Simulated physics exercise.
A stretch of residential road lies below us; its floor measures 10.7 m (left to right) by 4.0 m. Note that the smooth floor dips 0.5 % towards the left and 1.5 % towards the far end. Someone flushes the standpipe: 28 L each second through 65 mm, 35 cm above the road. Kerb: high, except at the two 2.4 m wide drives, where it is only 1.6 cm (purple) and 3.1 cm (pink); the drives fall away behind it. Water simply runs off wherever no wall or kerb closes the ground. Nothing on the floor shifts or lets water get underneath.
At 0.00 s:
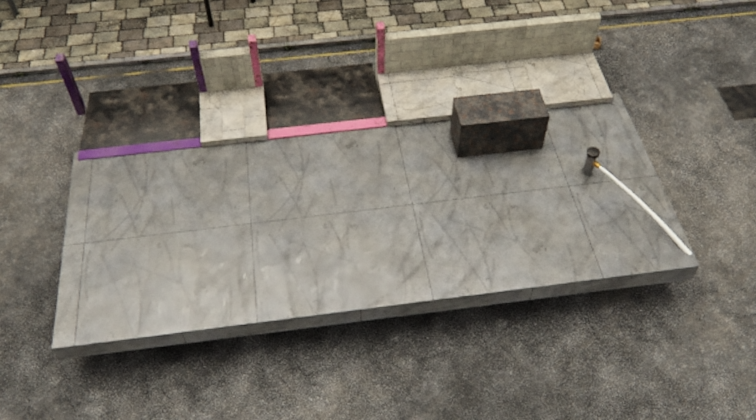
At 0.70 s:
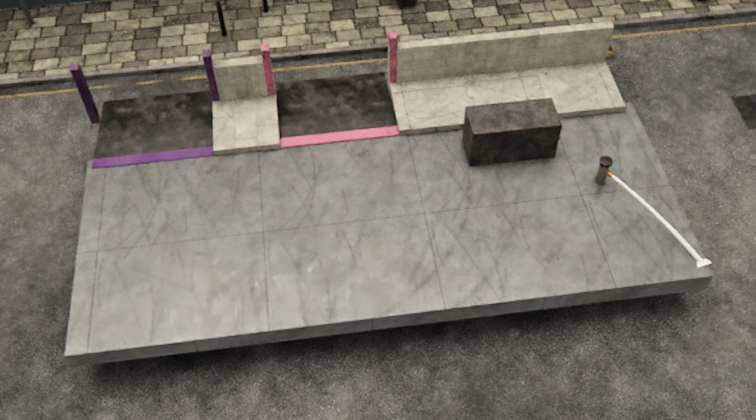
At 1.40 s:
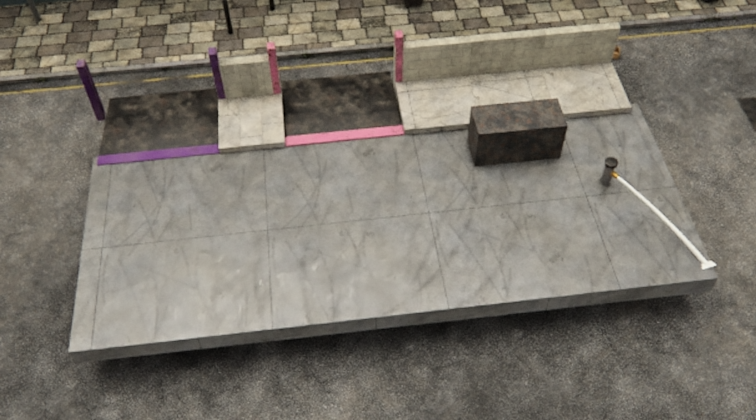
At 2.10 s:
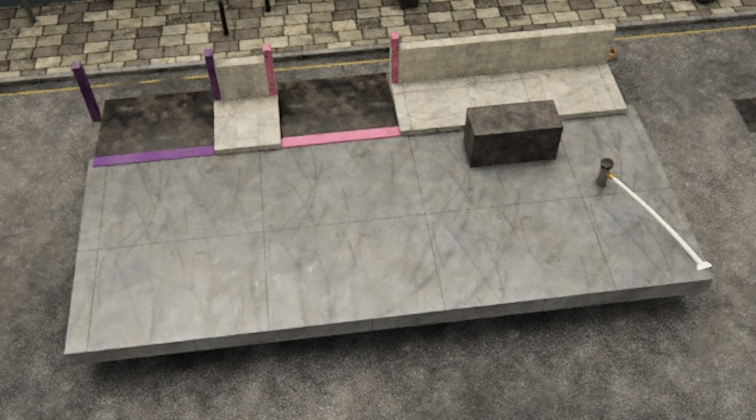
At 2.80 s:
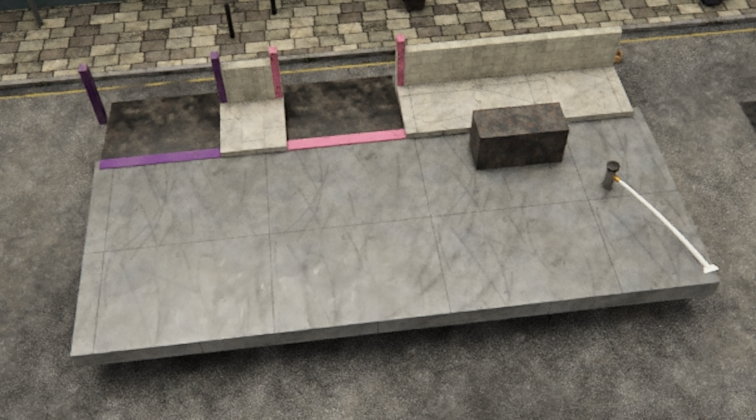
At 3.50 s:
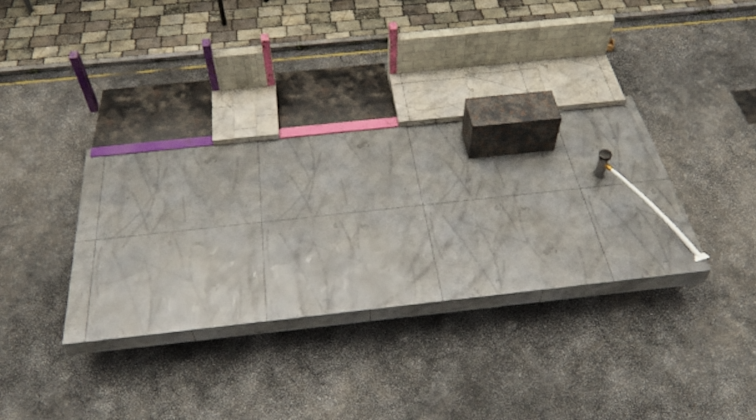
A thin white jet of water arced from a short standpipe to the right edge of a grey paved slab, barely changing, while the dark block, pale walls, and purple and pink posts stayed put.
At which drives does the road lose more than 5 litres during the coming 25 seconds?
In the end the purple drive fails to make the cut; the pink drive fails to make the cut.
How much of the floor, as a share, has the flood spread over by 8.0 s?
I'd guess around 0 in a hundred.
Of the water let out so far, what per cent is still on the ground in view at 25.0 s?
34 %.
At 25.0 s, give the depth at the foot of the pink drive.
The depth there is around 0.0 cm.
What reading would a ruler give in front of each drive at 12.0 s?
So purple stands at 0.0 cm, while pink stands at 0.0 cm.
After 5.0 s water covers under 5 % of the floor and is deepest (4 cm) near (703, 259); purple drive not reached, pink drive not reached.
After 8.0 s water covers under 5 % of the floor and is deepest (4 cm) near (703, 259); purple drive not reached, pink drive not reached.
After 12.0 s water covers under 5 % of the floor and is deepest (4 cm) near (703, 259); purple drive not reached, pink drive not reached.
After 16.0 s water covers under 5 % of the floor and is deepest (4 cm) near (703, 259); purple drive not reached, pink drive not reached.
After 25.0 s water covers under 5 % of the floor and is deepest (4 cm) near (703, 259); purple drive not reached, pink drive not reached.
